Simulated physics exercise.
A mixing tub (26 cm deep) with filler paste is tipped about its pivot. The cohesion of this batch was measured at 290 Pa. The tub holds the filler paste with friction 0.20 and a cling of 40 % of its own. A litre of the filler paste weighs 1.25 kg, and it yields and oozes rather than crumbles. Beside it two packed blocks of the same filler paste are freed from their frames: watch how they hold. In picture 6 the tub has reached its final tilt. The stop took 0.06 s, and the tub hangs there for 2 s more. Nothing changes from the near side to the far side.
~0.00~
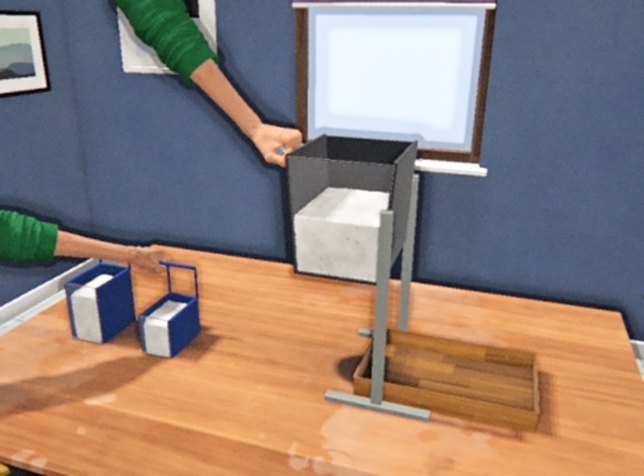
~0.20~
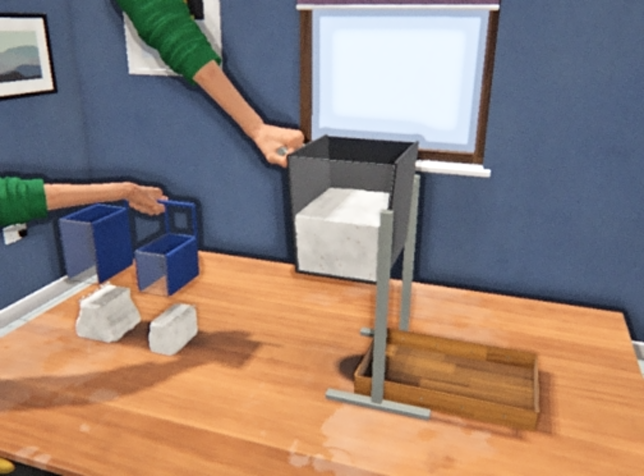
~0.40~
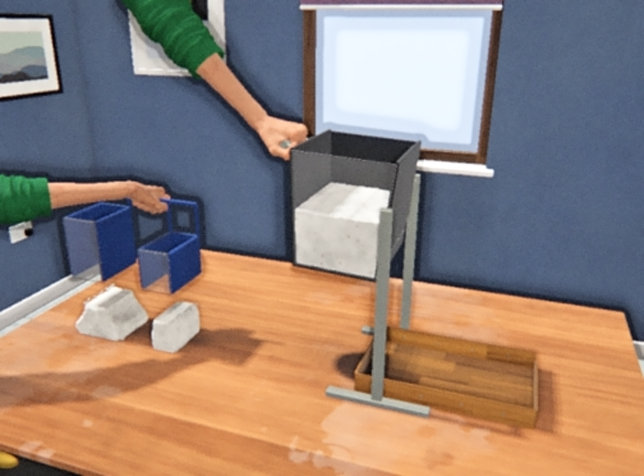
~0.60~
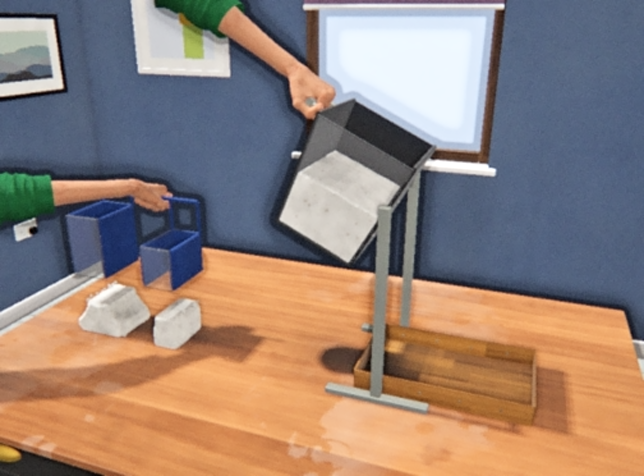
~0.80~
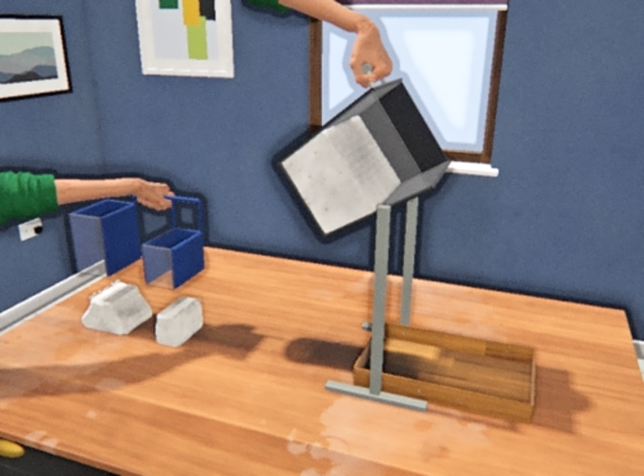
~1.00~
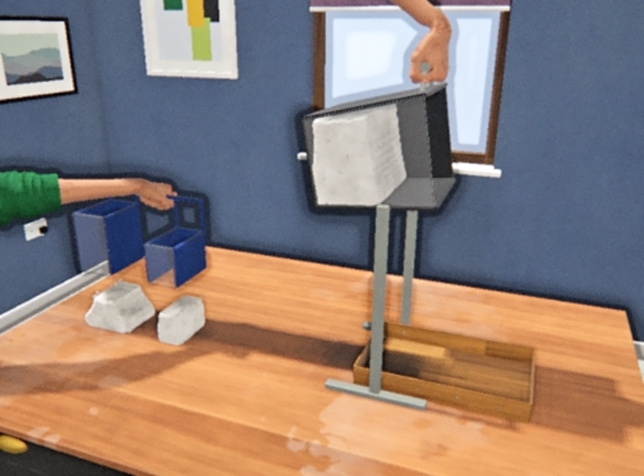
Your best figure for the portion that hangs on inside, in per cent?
It comes to some 98 %.
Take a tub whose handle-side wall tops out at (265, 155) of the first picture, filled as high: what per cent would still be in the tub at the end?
In that case some 70 per cent.
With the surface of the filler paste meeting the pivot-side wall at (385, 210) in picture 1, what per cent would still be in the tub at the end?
It would be near 80 %.
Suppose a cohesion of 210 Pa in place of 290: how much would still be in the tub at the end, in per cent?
In that case some 85 per cent.
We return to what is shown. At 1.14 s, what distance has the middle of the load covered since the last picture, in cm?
Roughly 4 cm.
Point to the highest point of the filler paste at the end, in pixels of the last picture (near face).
At about (359, 154).
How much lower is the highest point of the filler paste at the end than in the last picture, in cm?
Some 7 cm.
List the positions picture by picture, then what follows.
In the first frame, handle-side rim at (289, 156), tilt 0 degrees; crest of the filler paste at (295, 216); block heights 14 cm, 9.0 cm (left to right).
In the second frame, handle-side rim at (291, 156), tilt 0 degrees; crest of the filler paste at (296, 215); block heights 11 cm, 8.7 cm (left to right).
In the third frame, handle-side rim at (294, 150), tilt 3 degrees; crest of the filler paste at (299, 210); block heights 9.5 cm, 8.6 cm (left to right).
In the fourth frame, handle-side rim at (321, 115), tilt 26 degrees; crest of the filler paste at (299, 174); block heights 9.5 cm, 8.6 cm (left to right).
In the fifth frame, handle-side rim at (374, 92), tilt 55 degrees; crest of the filler paste at (322, 134); block heights 9.5 cm, 8.6 cm (left to right).
In the sixth frame, handle-side rim at (425, 98), tilt 80 degrees; crest of the filler paste at (362, 118); block heights 9.5 cm, 8.6 cm (left to right).
After 1.14 s, the tub is at 81 degrees and holds 100 %.
After 1.31 s, the tub is at 81 degrees and holds 99 %.
After 1.48 s, the tub is at 81 degrees and holds 98 %.
After 1.65 s, the tub is at 81 degrees and holds 98 %.
After 3.00 s, the tub is at 81 degrees and holds 98 %.
